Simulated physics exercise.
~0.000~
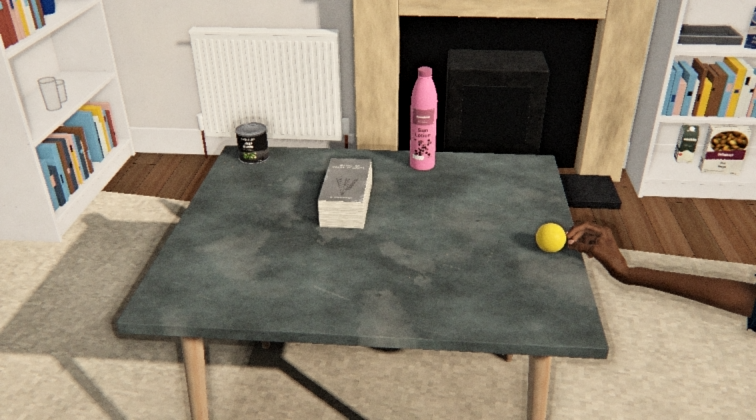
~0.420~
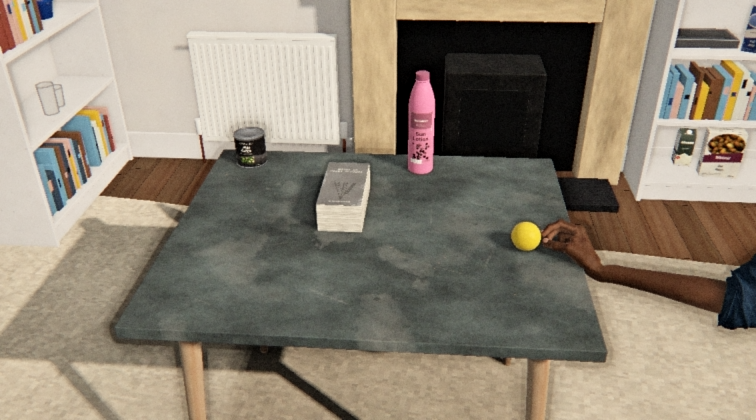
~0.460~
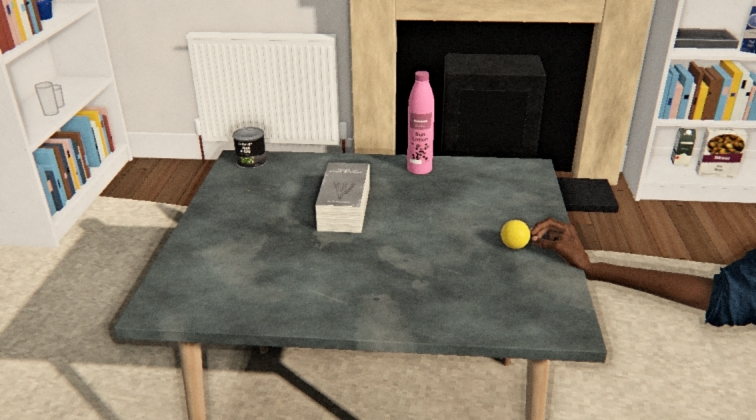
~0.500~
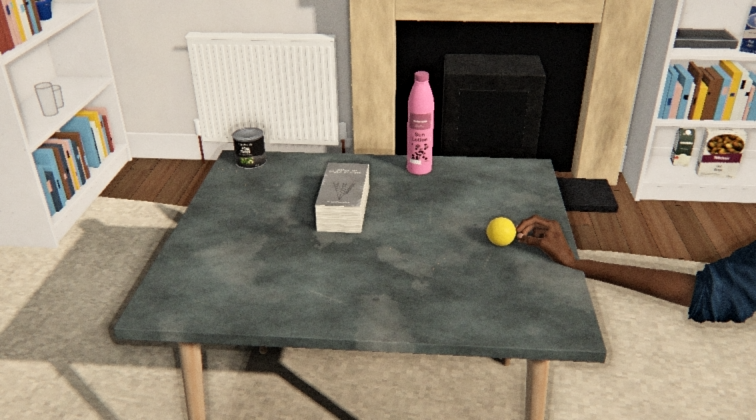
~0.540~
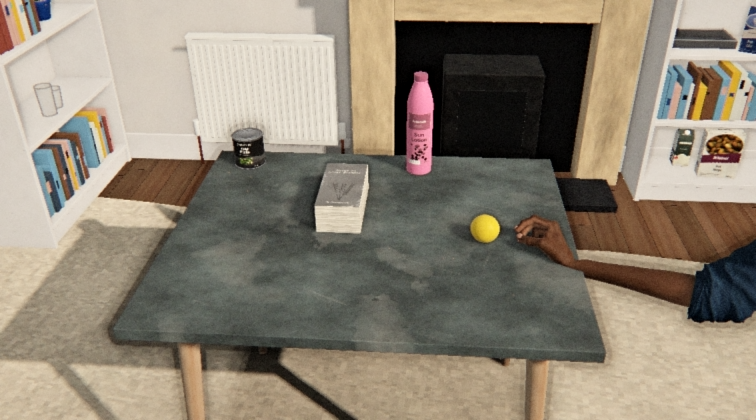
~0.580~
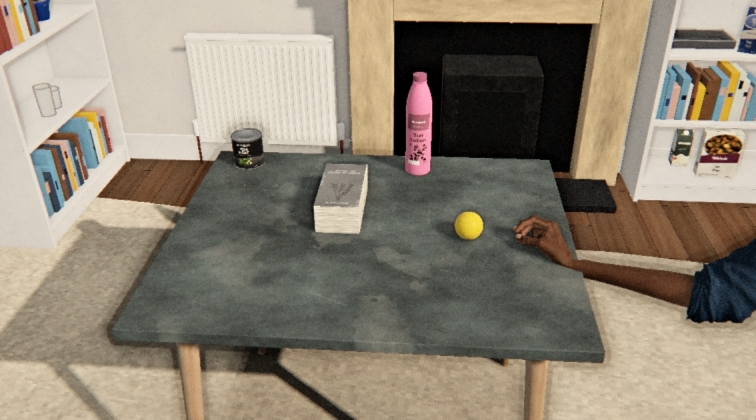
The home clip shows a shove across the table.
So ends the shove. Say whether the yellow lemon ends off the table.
I predict it will still be up on the table.
After 0.68 s, yellow lemon shifted well along near (432, 218).
After 0.88 s, yellow lemon shifted well along near (377, 204).
After 1.28 s, yellow lemon shifted well along near (385, 190).
In the end (2.4 s), moved from the start, yellow lemon. At the end, from the last picture's camera, yellow lemon near (391, 179).
